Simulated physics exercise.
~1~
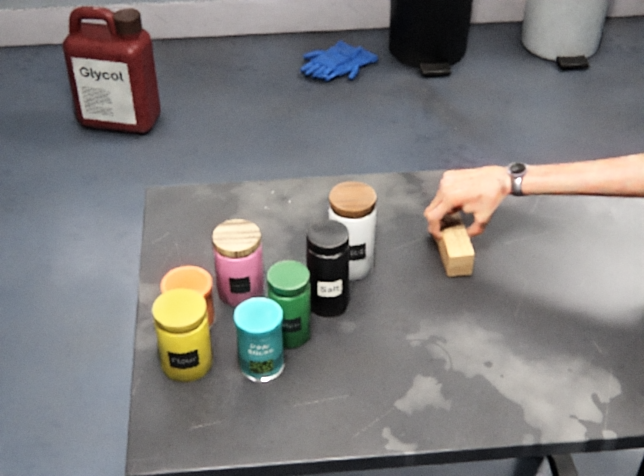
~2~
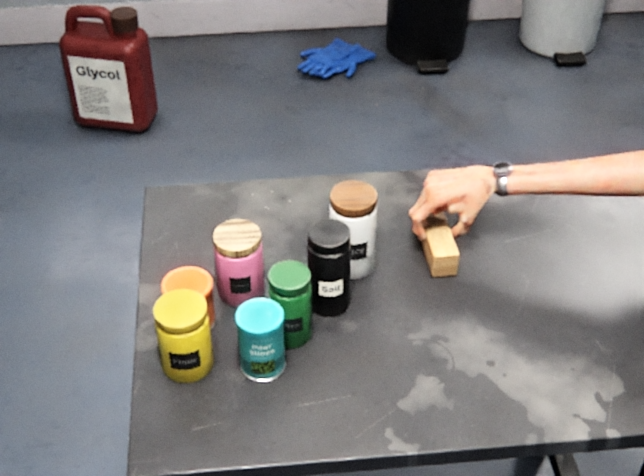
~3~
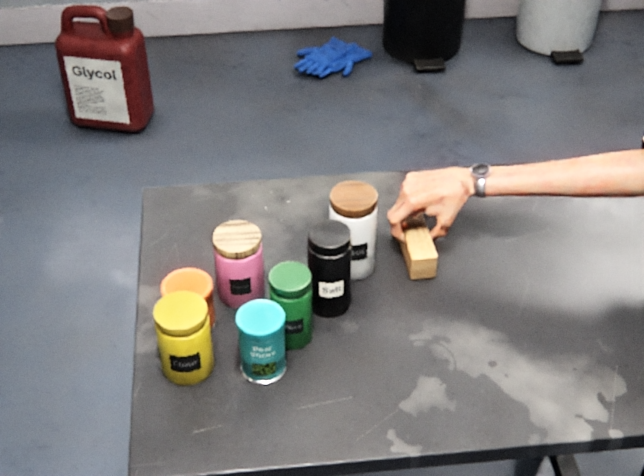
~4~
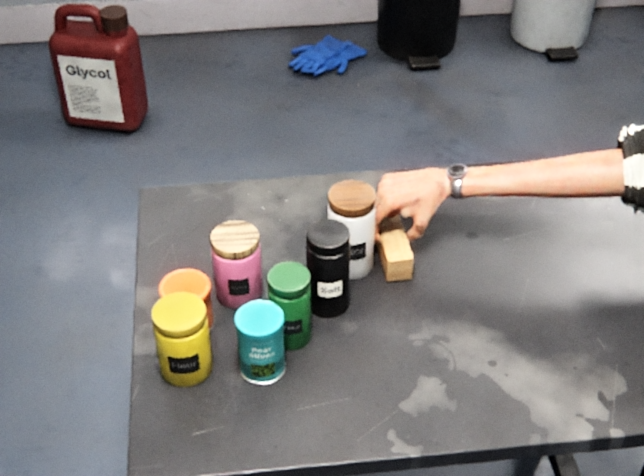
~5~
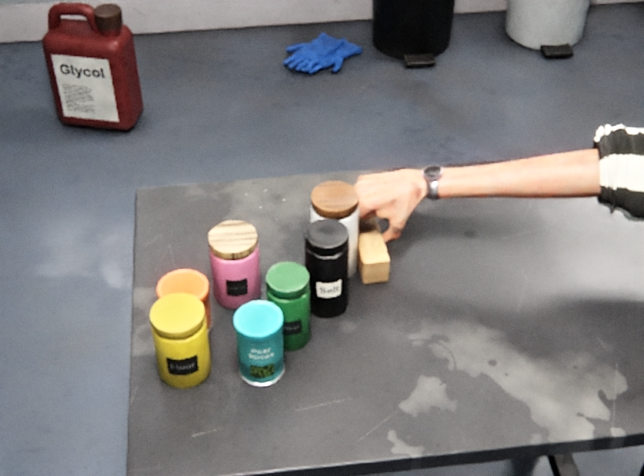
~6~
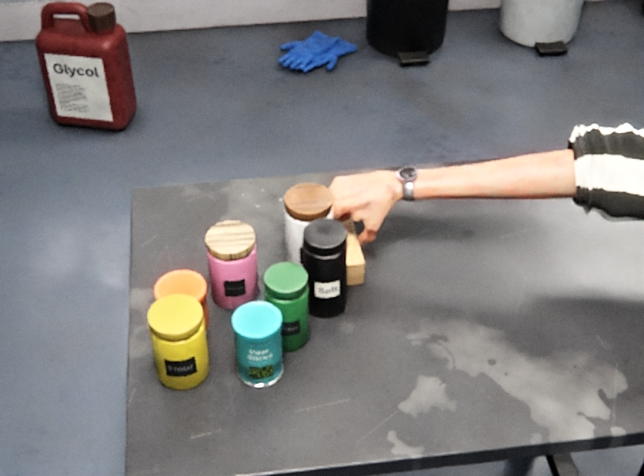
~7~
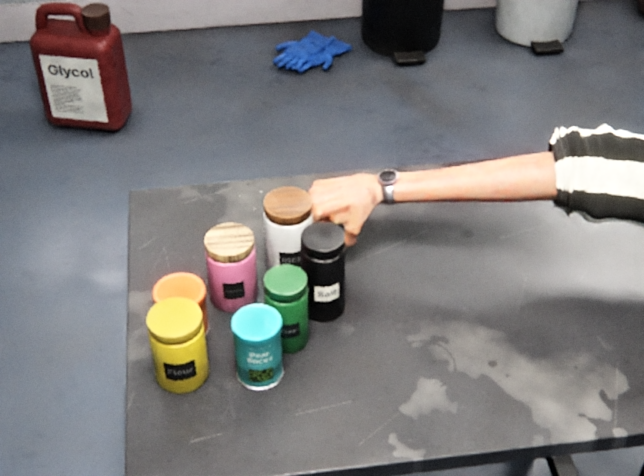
We see a hand sliding a wooden block leftward across a dark table toward a group of colourful lidded jars, where it pushes the white jar left behind the black one; the white jar ends upright near the pink jar, while the others stay put.
